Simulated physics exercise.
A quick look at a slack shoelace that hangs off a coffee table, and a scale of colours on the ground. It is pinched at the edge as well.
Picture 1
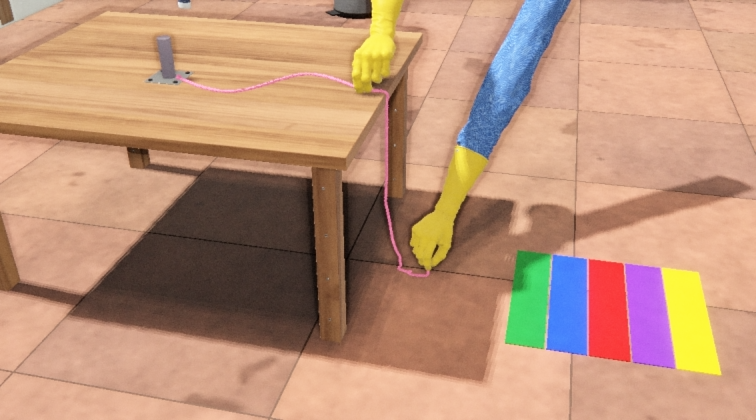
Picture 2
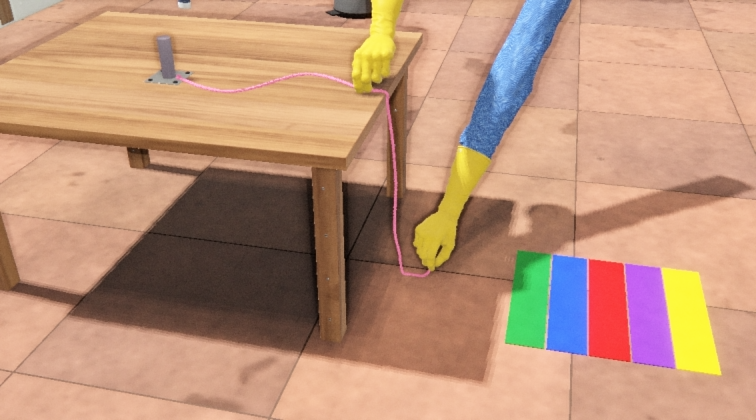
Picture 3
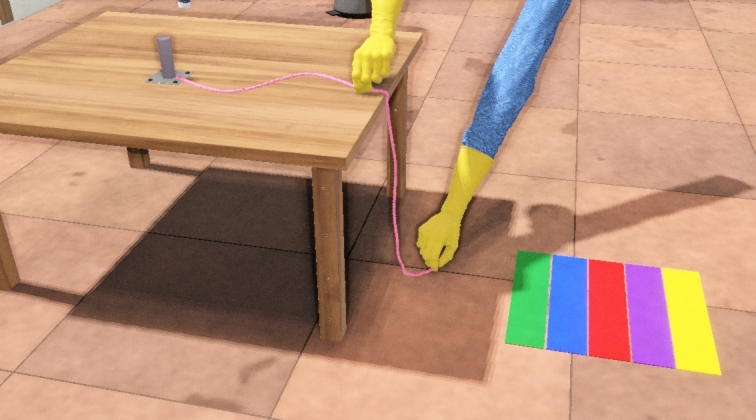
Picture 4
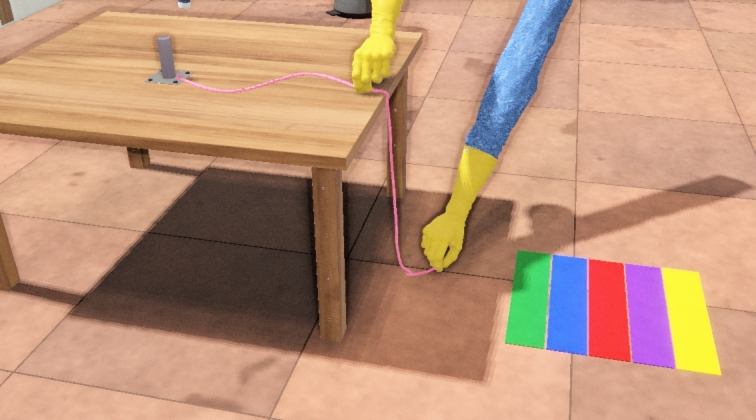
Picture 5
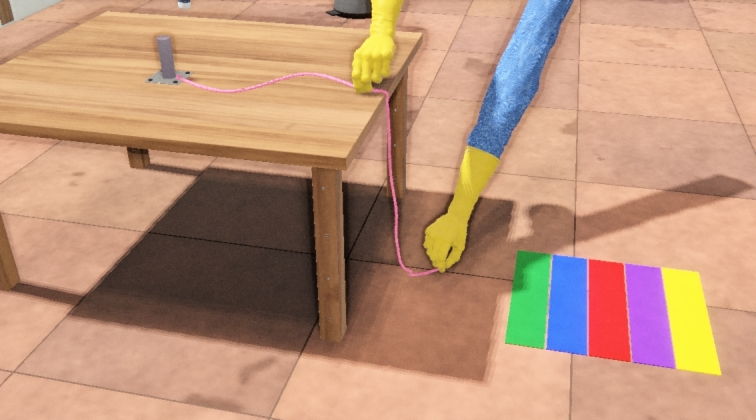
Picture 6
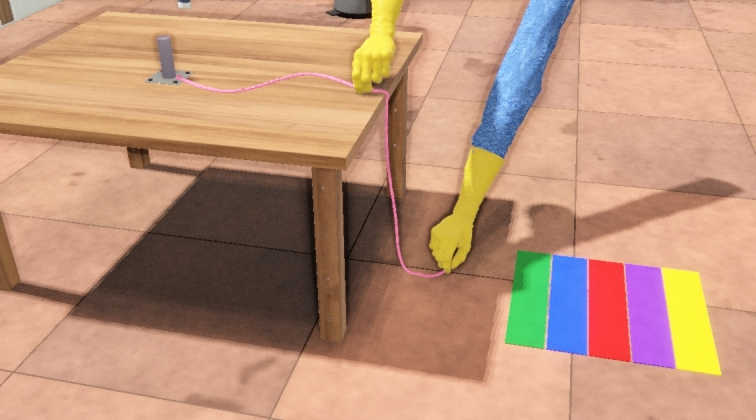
To begin with, a pink shoelace runs from a small post across a wooden table, pinched at the edge by one yellow hand, while another holds its end near the floor. The lower hand then draws the end slightly right, toward the coloured strips, while the upper hand stays still.
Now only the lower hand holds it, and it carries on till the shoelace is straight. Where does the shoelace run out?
Over red.
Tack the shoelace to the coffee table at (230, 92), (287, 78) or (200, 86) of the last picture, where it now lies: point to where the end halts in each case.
In that order: (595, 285), (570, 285) and (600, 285).
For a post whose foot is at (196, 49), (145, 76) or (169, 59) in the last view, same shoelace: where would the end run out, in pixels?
In that order: (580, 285), (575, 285) and (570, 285).
Soon after, end near (526, 278); over green.
Then, end near (579, 284); over blue.
At full stretch, end near (610, 289); over red. The end stops over the red strip.
